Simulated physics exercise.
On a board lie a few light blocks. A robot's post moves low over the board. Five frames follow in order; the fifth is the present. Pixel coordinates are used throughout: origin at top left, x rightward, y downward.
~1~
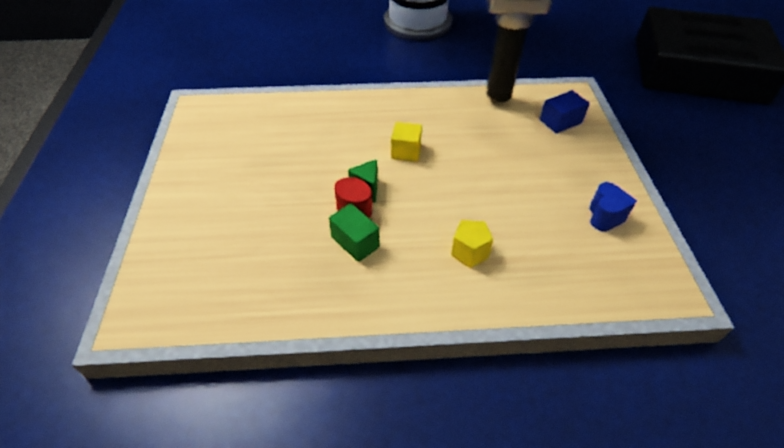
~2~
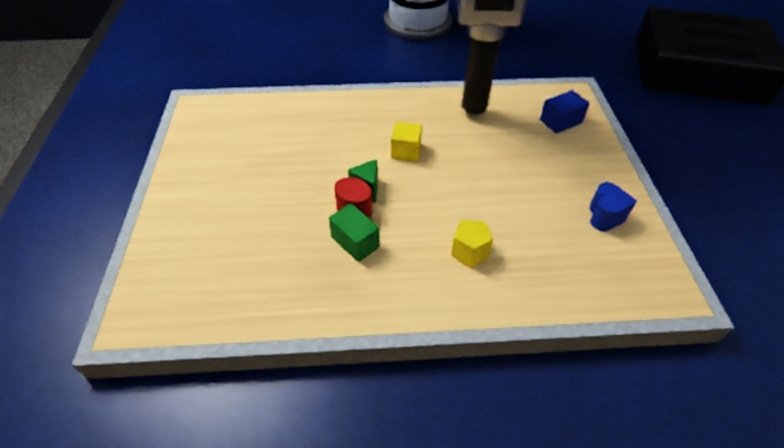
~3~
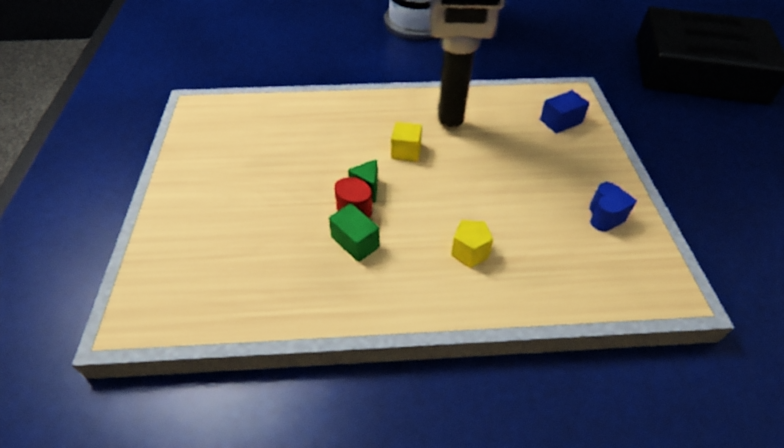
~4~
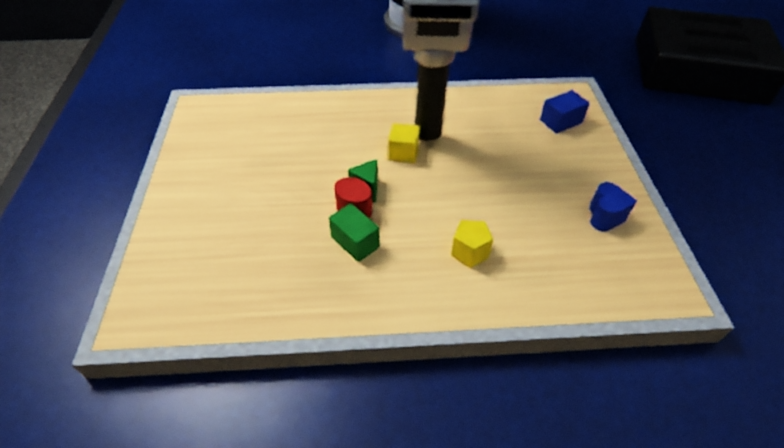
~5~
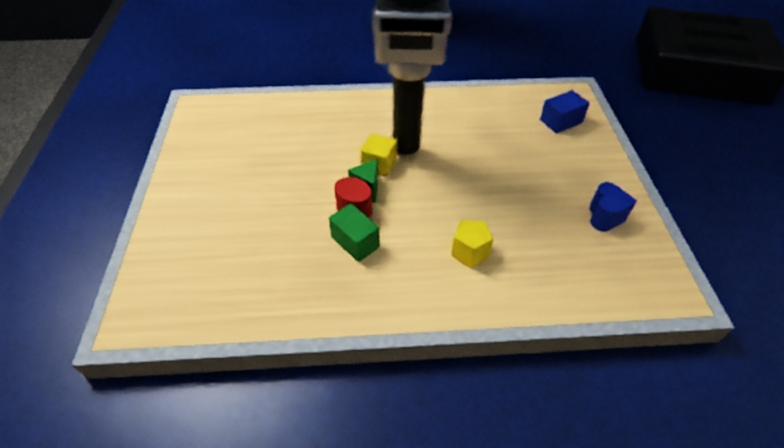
In the video, a robot's dark post moves left and toward the viewer across a board of red, green, yellow and blue blocks, then pushes the yellow square block a short way left and slightly nearer, beside the green triangle.
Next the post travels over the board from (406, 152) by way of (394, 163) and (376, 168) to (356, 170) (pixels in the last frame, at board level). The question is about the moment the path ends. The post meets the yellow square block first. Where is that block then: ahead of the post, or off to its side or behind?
Still being pushed.
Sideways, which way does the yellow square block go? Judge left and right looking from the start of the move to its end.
It shifts rightward.
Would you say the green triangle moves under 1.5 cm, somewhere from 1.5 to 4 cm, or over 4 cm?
It slides somewhere between 1.5 and 4 cm.
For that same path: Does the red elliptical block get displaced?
Final answer: Yes.
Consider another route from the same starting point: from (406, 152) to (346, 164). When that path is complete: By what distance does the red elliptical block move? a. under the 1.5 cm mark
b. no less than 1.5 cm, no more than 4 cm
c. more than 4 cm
My answer is option b.
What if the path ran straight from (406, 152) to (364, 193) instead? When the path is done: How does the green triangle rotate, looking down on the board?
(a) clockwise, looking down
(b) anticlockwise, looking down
(b)
What follows on the original path. Halfway along, post (385, 160); red elliptical block (345, 195); green rectangular block (353, 227); green triangle (348, 172), turned 55° anticlockwise; yellow square block (355, 148), turned 50° clockwise.
At the end, post (355, 164); red elliptical block (345, 195); green rectangular block (353, 227); green triangle (345, 171), turned 65° anticlockwise; yellow square block (325, 147), turned 75° clockwise.
